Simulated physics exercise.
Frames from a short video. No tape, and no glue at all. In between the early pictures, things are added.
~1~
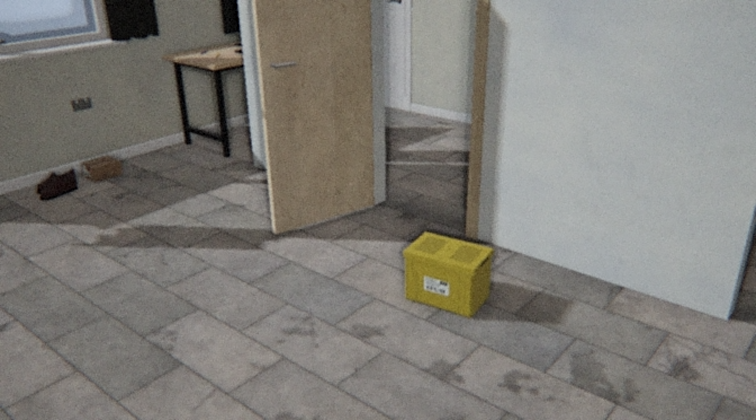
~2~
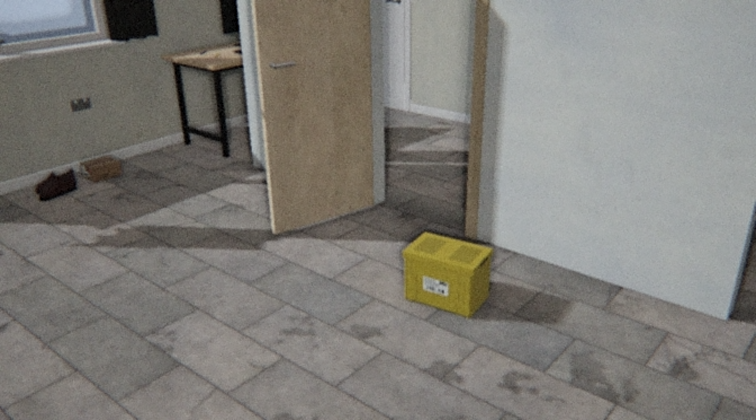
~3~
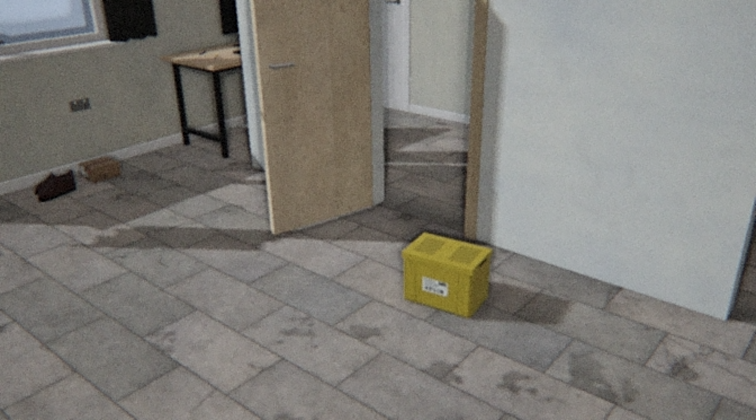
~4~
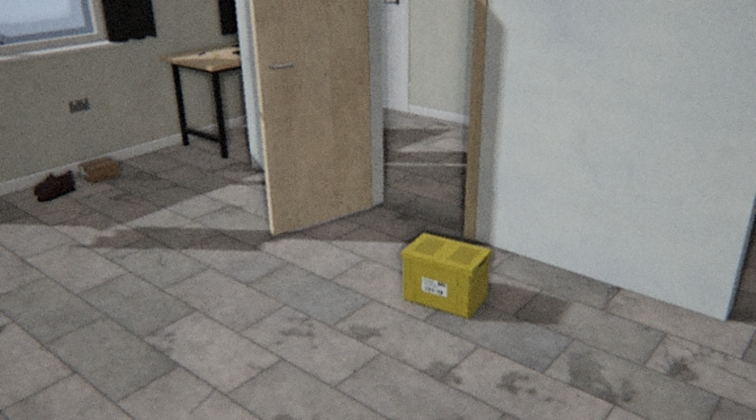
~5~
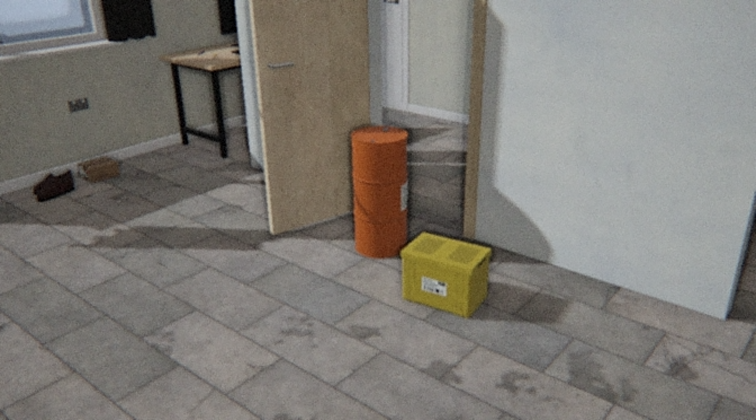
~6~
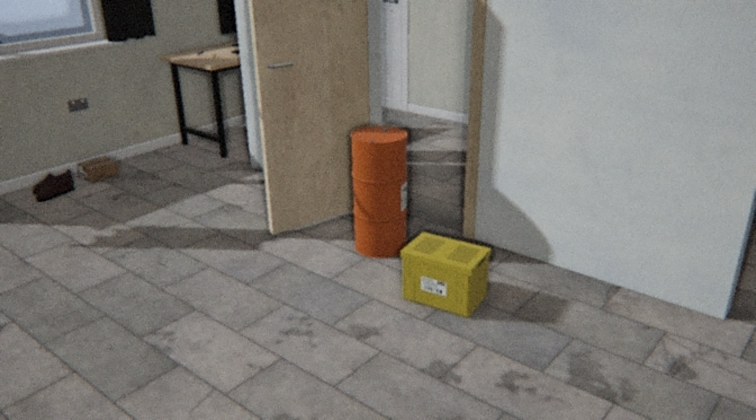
In this clip, a yellow tote sits still on a grey tiled floor near a wide-open wooden door, and then an orange drum appears just behind it by the doorway; nothing else visibly moves.
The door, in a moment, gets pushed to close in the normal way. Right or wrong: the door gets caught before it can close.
Right.
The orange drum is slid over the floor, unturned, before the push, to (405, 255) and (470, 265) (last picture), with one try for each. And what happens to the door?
In the first case it jams; in the second case it closes.
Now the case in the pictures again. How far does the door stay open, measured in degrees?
Roughly 60 degrees open.
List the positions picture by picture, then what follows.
The first picture shows door wide open and still; yellow tote (448, 274).
The second picture shows door wide open and still; yellow tote (447, 275).
The third picture shows door wide open and still; yellow tote (446, 275).
The fourth picture shows door wide open and still; yellow tote (446, 275).
The fifth picture shows door wide open and still; yellow tote (446, 275).
The sixth picture shows door wide open and still; orange drum (380, 192); yellow tote (445, 275).
Then, 0.40 s after the last picture, open by 96°.
Then, 0.70 s after the last picture, open by 81°.
Then, 0.90 s after the last picture, open by 69°.
Then, 1.10 s after the last picture, open by 59°.
At rest, open by 58°; both in place. Seen from the same camera at the end, orange drum near (385, 192).
